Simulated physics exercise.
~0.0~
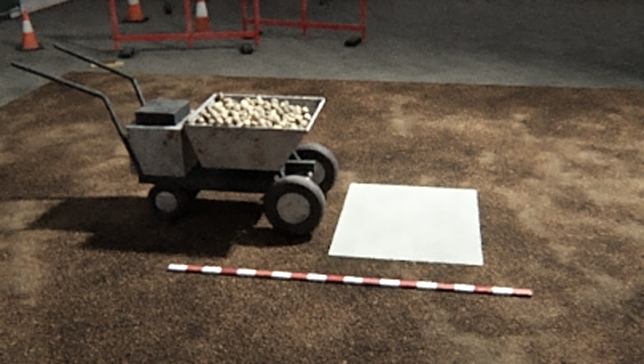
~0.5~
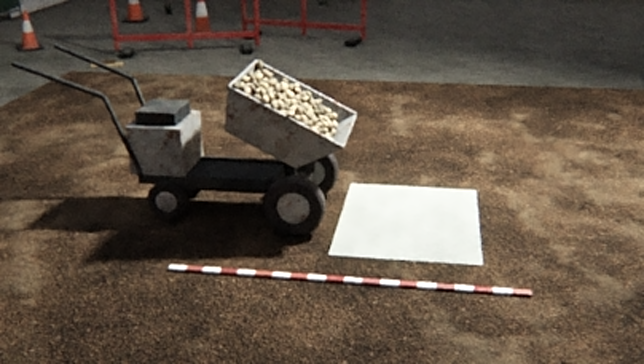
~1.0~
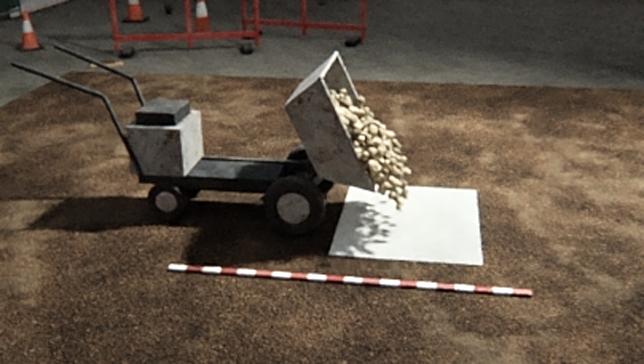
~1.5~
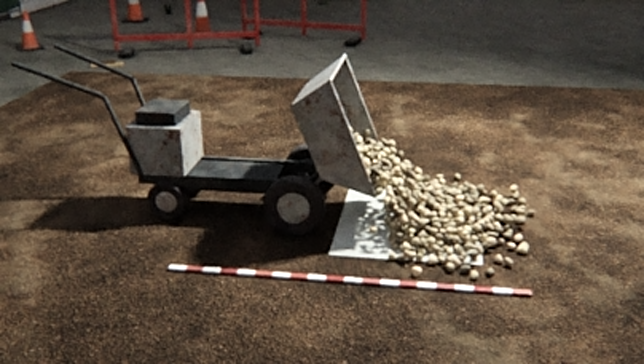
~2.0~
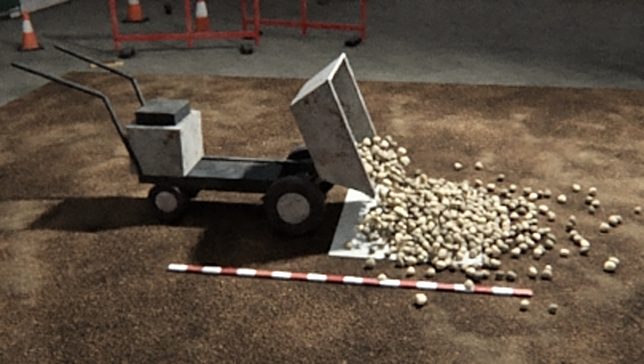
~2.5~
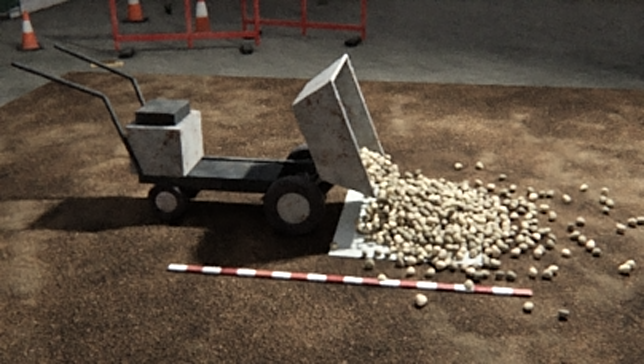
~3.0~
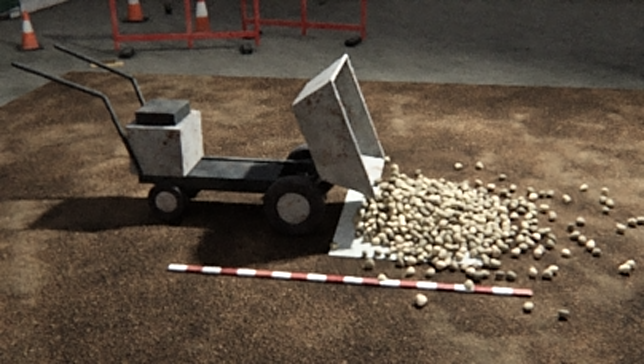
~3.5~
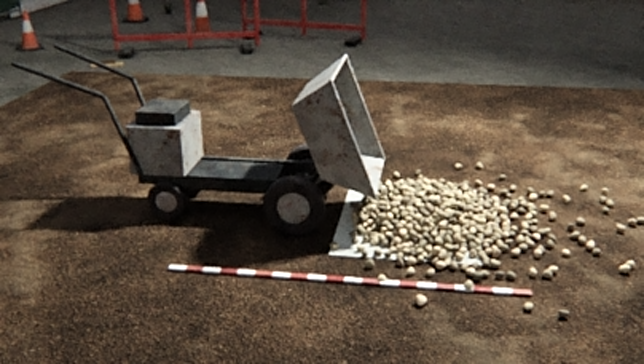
Small motor barrow tipping its skip forward and spilling round pale stones into a heap over a white sheet, some scattering beyond.
